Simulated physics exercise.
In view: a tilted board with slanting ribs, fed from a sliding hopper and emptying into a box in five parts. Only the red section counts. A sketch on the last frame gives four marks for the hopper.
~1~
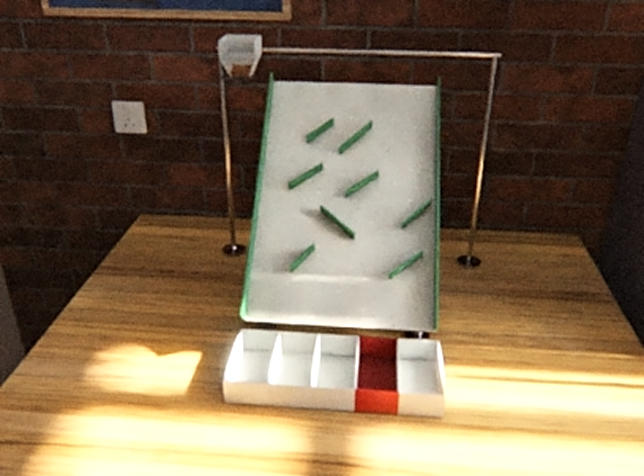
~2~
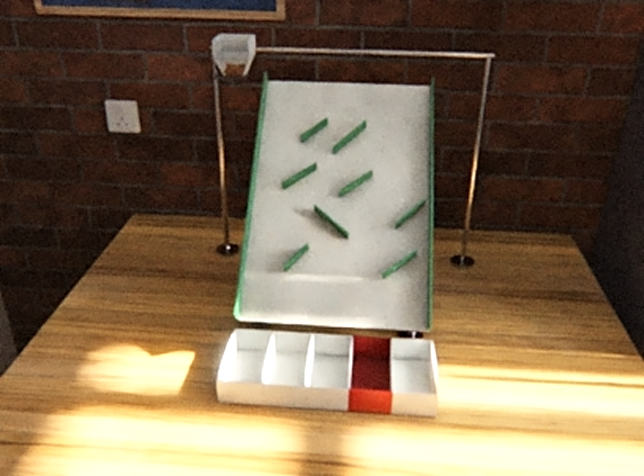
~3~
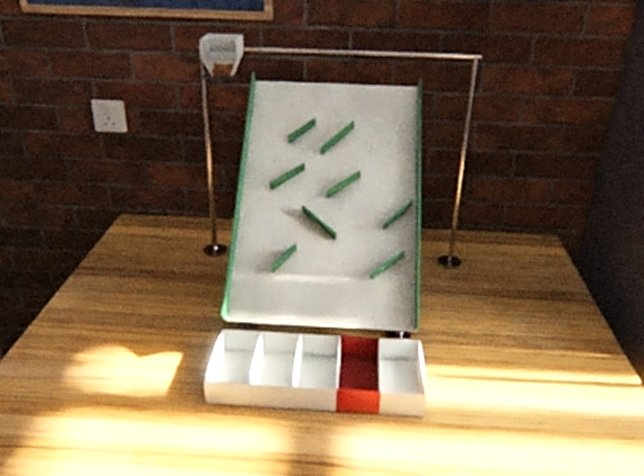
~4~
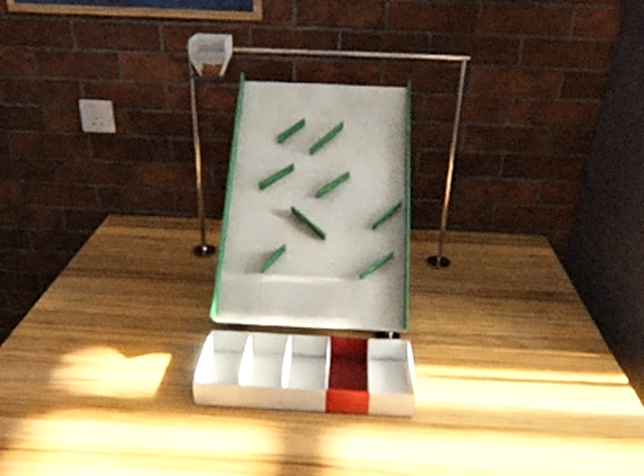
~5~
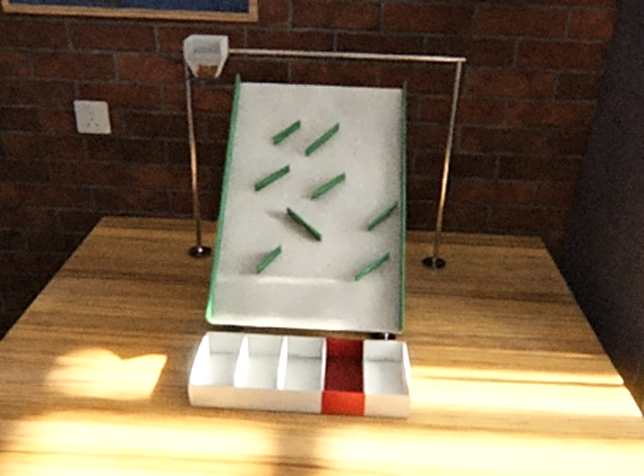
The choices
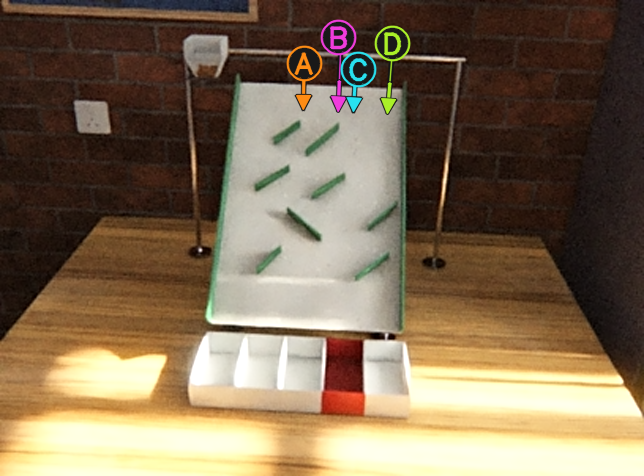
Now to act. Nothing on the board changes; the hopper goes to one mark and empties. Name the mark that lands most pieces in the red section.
The answer is mark C.
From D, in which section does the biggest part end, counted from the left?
It is the third one.
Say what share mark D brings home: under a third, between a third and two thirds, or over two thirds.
Under a third.
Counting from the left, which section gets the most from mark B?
It is the first one.
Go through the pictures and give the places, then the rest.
In the first picture, hopper (242, 70), cereal balls, door shut.
In the second picture, ribs (301, 136) to (327, 118), (333, 148) to (366, 120), (282, 184) to (316, 163).
In the third picture, ribs (327, 192) to (360, 171), (302, 205) to (336, 234), (384, 224) to (413, 199).
In the fourth picture, ribs (260, 269) to (285, 244), (361, 275) to (393, 252).
In the fifth picture, red section (343, 402), number 4 of 5 from the left.
On the marked copy, mark A meets the board at (303, 104); mark B meets the board at (338, 106); mark C meets the board at (353, 106); mark D meets the board at (387, 108).
With A, about a tenth in the red section, the larger part in other sections.
With B, roughly a quarter in the red section, the larger part in other sections, just a few outside the box.
With C, roughly a third in the red section, roughly two thirds in other sections.
With D, about a tenth in the red section, the larger part in other sections, just a few outside the box.
